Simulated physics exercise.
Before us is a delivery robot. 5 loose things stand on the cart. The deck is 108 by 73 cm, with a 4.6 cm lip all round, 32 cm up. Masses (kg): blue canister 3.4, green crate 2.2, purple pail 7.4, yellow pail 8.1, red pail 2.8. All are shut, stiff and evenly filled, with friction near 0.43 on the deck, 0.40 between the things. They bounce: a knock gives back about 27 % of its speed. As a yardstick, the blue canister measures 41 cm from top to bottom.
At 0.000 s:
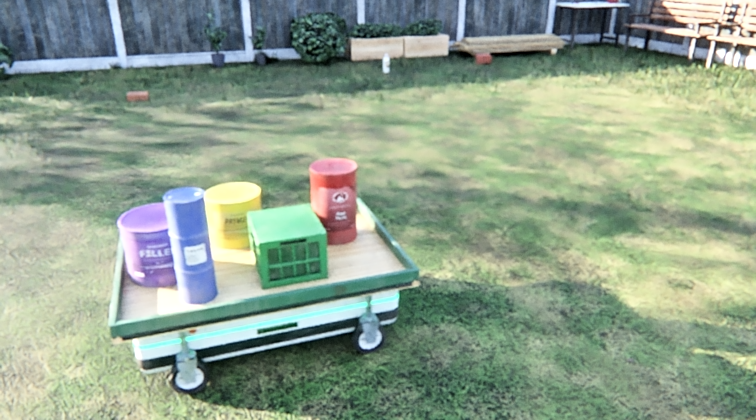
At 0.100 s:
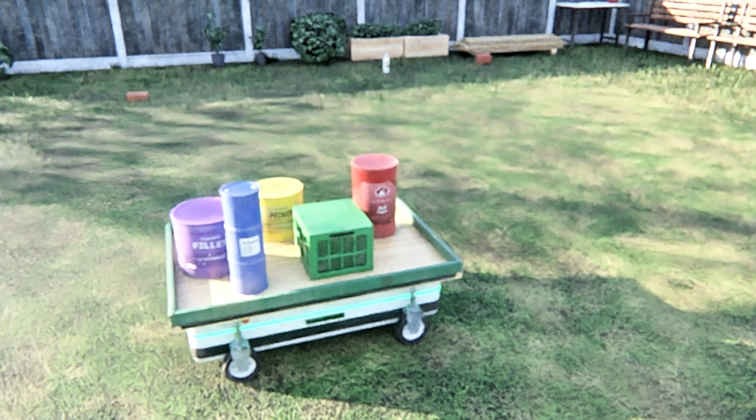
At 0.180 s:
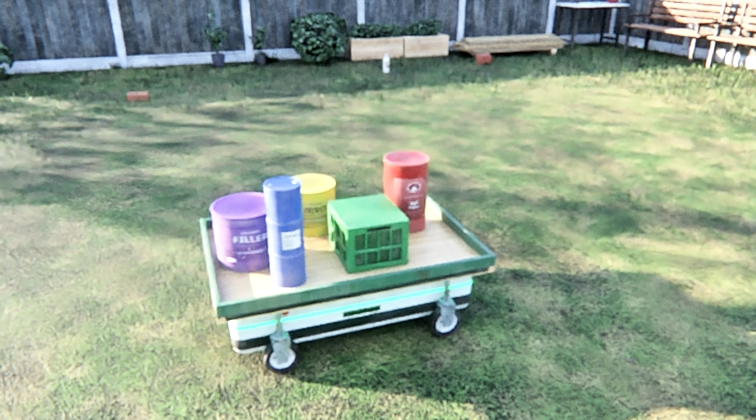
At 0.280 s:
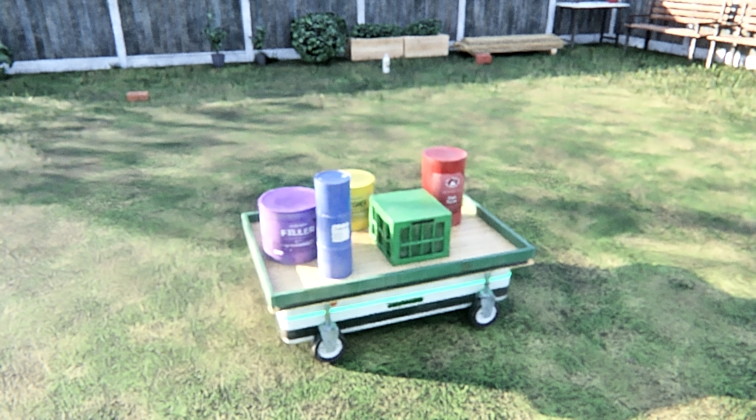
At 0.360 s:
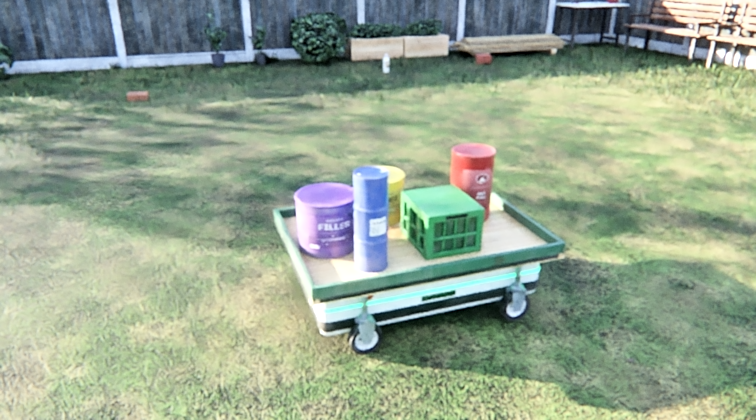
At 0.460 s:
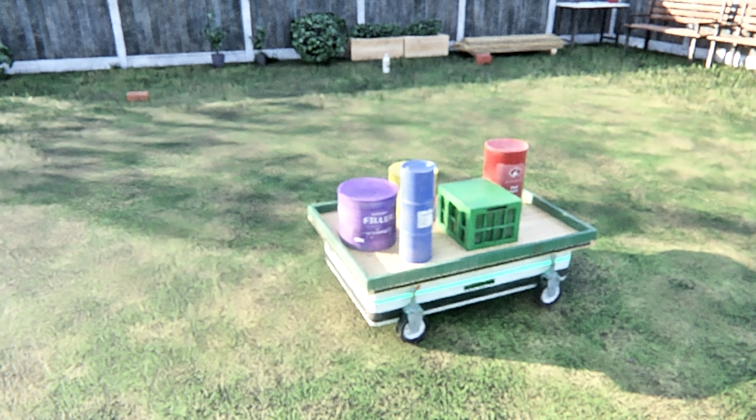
A low wheeled cart carrying a purple tub, a blue canister, a yellow tub, a green crate and a red tub rolled steadily rightward across the lawn, turning slightly near the end.
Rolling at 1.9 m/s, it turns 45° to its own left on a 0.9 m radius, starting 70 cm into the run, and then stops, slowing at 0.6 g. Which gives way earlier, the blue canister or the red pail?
The first of the two, the blue canister.
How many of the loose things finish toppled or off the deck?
That comes to 2.
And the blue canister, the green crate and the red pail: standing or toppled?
The blue canister tips over; the green crate keeps standing; the red pail falls over.
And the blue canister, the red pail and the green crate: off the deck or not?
The blue canister finishes off the deck; the red pail ends off the deck; the green crate is still on the cart.
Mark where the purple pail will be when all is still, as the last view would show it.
Around (497, 149).
Around 0.66 s, cart has run 125 cm, turned 26°; red pail shifted 24 cm near (547, 159); blue canister at 11° to upright near (503, 189); green crate shifted 11 cm.
Around 0.96 s, cart has run 181 cm, turned 45°; blue canister now off the deck; red pail at 13° to upright near (552, 125); green crate shifted 10 cm.
Around 1.16 s, cart has run 200 cm, turned 45°; red pail at 57° to upright near (548, 114); yellow pail shifted 11 cm; green crate shifted 11 cm.
Around 1.36 s, cart has run 201 cm, turned 45°, stopped; red pail now off the deck; green crate shifted 17 cm; yellow pail shifted 17 cm.
Finally (1.7 s), off the deck, blue canister and red pail; not toppled but over 10 cm from the start, green crate, purple pail and yellow pail. Blue canister went at 0.80 s; red pail went at 1.10 s.
